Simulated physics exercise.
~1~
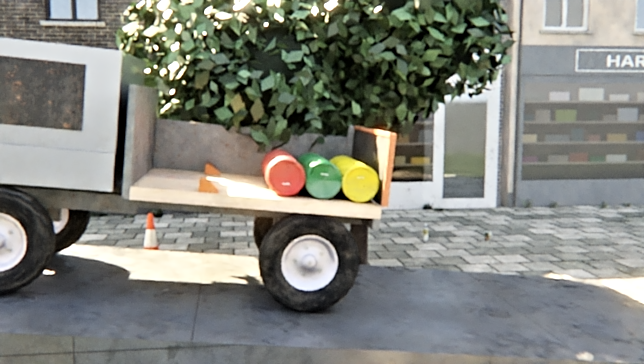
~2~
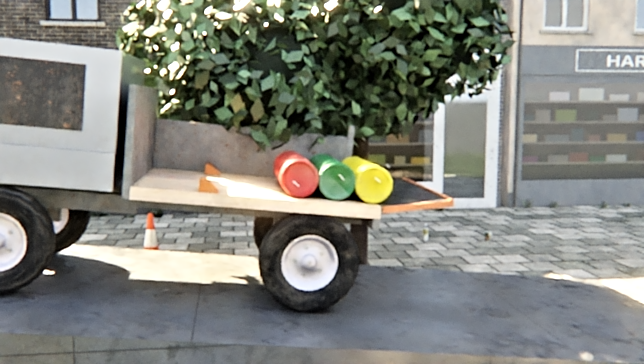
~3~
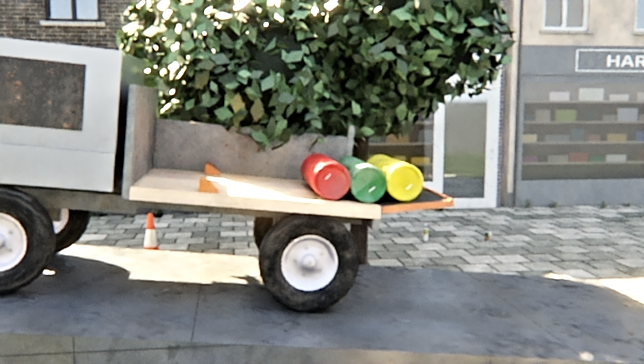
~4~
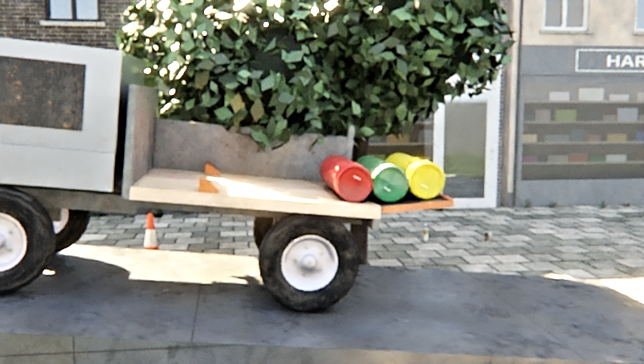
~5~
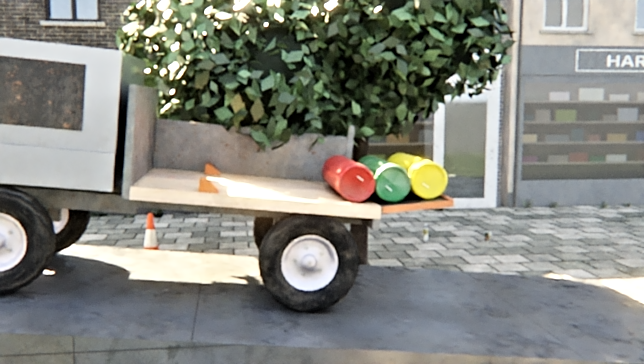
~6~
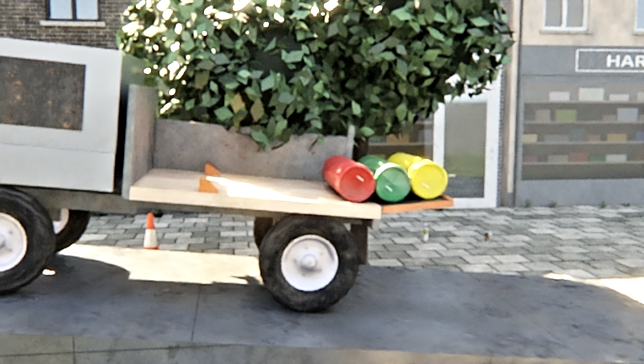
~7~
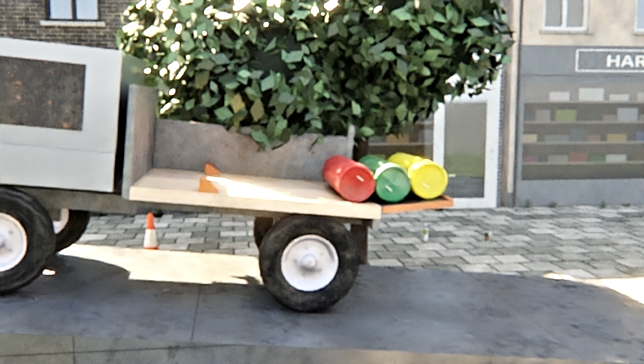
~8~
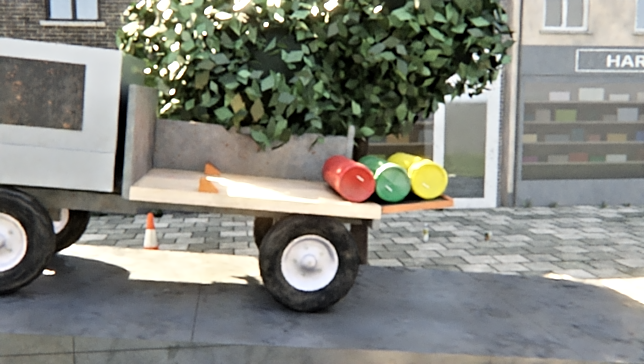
On a paved street before a shopfront and a leafy tree, a truck's open flatbed is seen from the side, with a small traffic cone behind it. Three cylinders, red, green and yellow from left to right, lie end-on against the raised orange tailgate, and an orange chock sits farther left on the bed. The tailgate drops open to the right, and the cylinders roll right together. Yellow leads onto the lowered gate and green follows. They stop in a row, yellow by the gate's outer end, green beside it and red still on the bed, with none falling off.
